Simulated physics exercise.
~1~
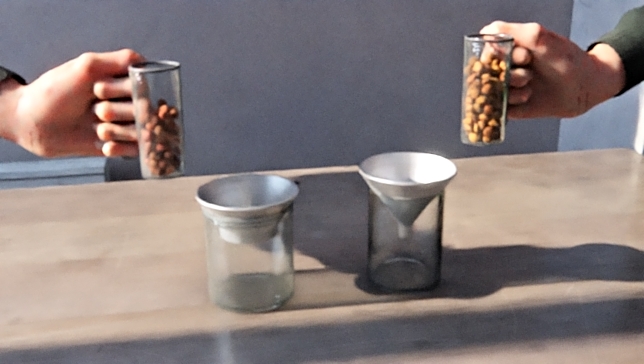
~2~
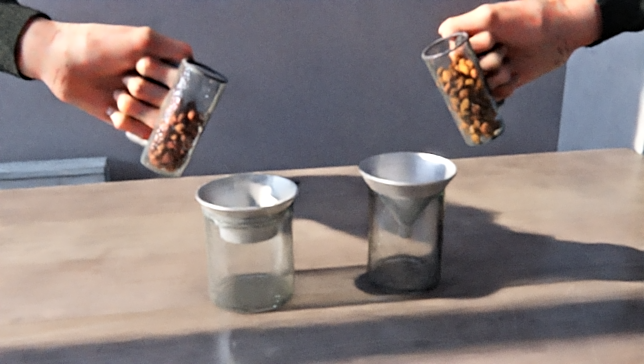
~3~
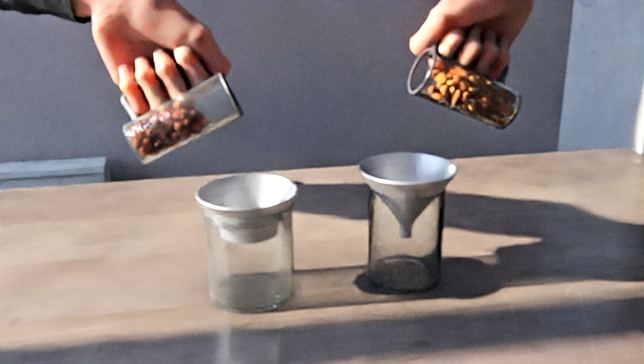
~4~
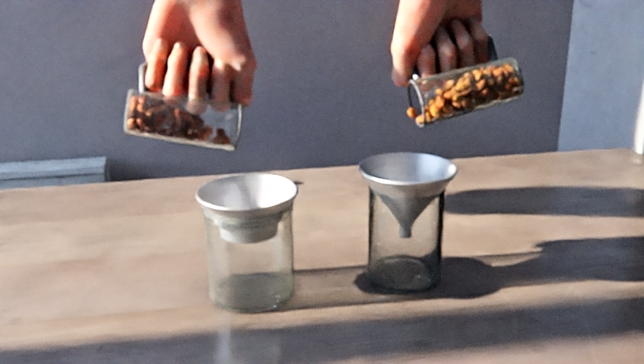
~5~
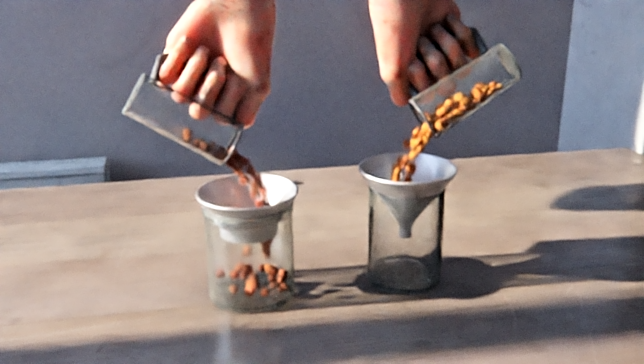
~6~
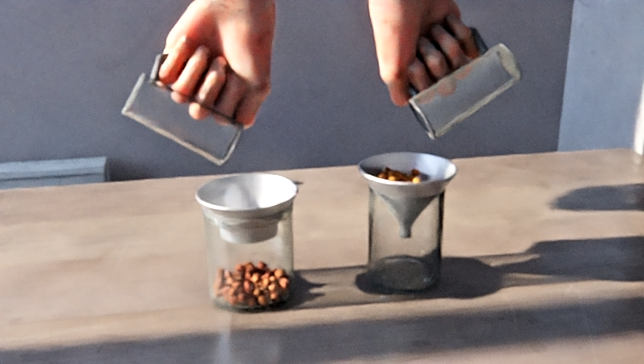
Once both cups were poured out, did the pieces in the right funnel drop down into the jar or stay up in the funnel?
They stayed up in the right funnel and none got down into the jar. The pieces poured into the left funnel all went through.
On a wooden table, two hands tipped glass cups of small brown pieces over a pair of jars with funnels. The left cup's pieces ran down into its jar, while the right cup's pieces all stayed stuck in the funnel, leaving that jar empty.
